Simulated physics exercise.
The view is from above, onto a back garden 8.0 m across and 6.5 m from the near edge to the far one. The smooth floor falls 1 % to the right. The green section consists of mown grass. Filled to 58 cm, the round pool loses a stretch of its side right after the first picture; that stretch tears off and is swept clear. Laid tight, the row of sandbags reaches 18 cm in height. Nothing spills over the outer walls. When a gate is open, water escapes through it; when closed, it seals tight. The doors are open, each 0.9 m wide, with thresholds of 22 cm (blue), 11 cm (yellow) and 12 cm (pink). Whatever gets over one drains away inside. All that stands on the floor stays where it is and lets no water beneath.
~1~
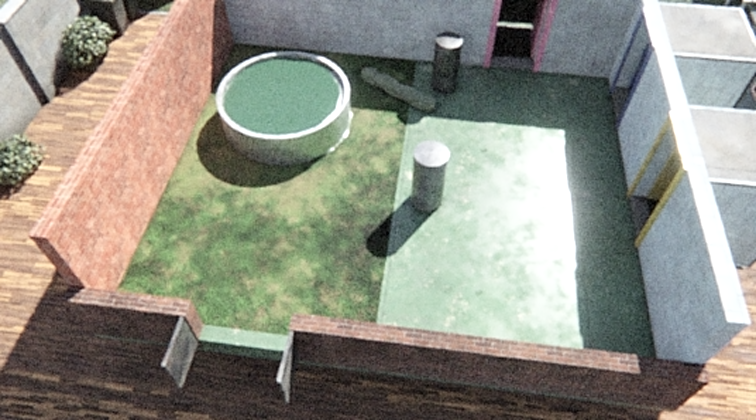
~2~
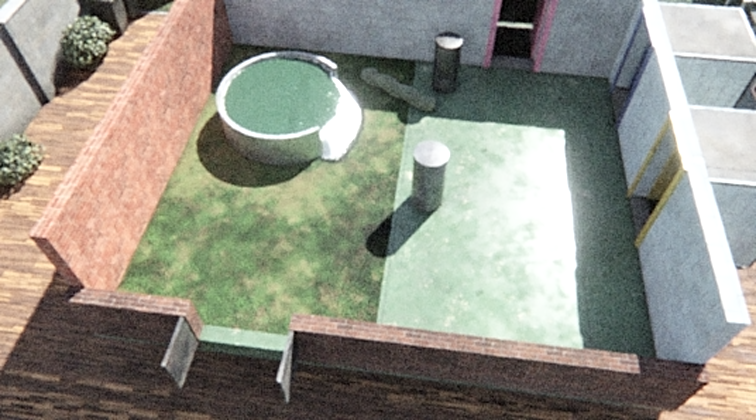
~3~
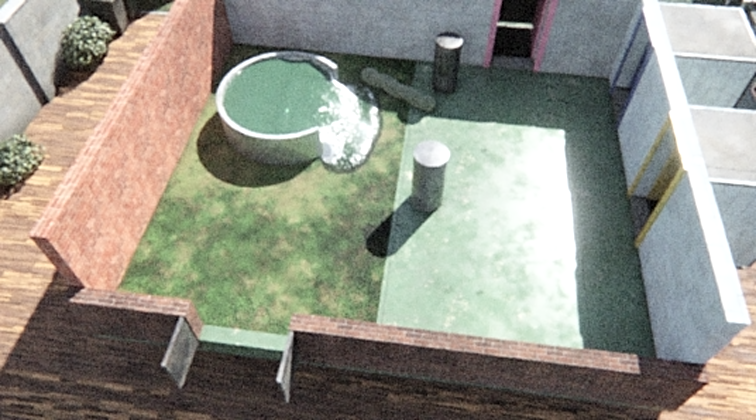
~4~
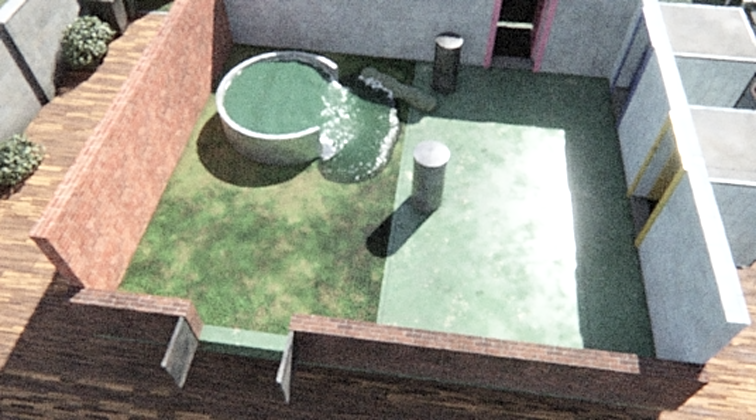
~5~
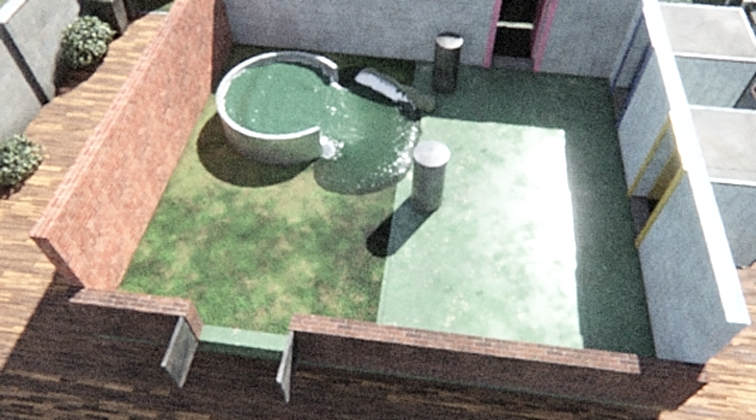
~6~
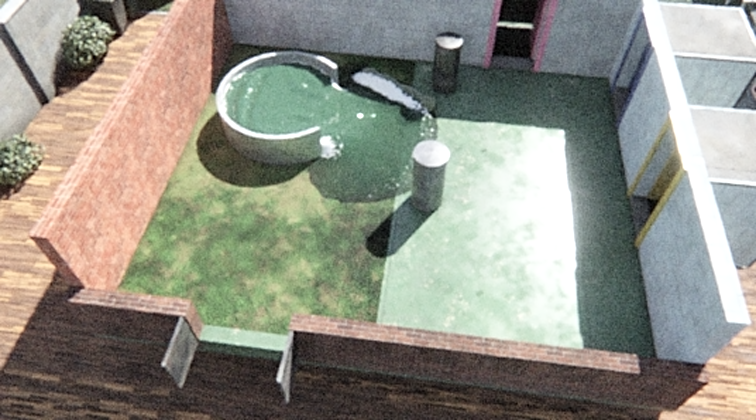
To begin with, still green water fills a round pool on the grass of a walled garden seen from above. Then a stretch of the pool's right side breaks away, and water pours through the gap in white froth. It spreads rightward over the grass, washing against the sandbags and reaching the pillars.
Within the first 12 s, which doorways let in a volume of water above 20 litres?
The blue door is going to undershoot the limit; the yellow door is going to overshoot the limit; the pink door is going to undershoot the limit.
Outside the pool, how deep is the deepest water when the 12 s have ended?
It tops out at some 10 cm.
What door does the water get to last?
The pink one.
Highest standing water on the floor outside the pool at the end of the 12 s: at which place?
In the final picture, near (609, 85).
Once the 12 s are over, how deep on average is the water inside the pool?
About 3 cm.
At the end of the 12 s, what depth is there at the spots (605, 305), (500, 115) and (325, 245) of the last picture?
Spot one 7 cm, spot two 6 cm, spot three 4 cm.
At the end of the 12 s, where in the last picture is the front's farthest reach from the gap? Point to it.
Somewhere around (661, 384).
A moment later water covers 20 % of the floor and is deepest (30 cm) near (410, 107); blue door not reached, yellow door not reached, pink door not reached.
Soon after water covers 40 % of the floor and is deepest (26 cm) near (410, 107); blue door not reached, yellow door not reached, pink door not reached.
Next water covers 65 % of the floor and is deepest (22 cm) near (635, 235); blue door 11 cm at the sill, 0 L in, yellow door 21 cm at the sill, 41 L in, pink door 2 cm at the sill, 0 L in.
Later on water covers 80 % of the floor and is deepest (14 cm) near (645, 292); blue door 10 cm at the sill, 0 L in, yellow door 9 cm at the sill, 73 L in, pink door 5 cm at the sill, 0 L in.
At the end water covers 90 % of the floor and is deepest (10 cm) near (609, 85); blue door 7 cm at the sill, 0 L in, yellow door 8 cm at the sill, 74 L in, pink door 5 cm at the sill, 0 L in.
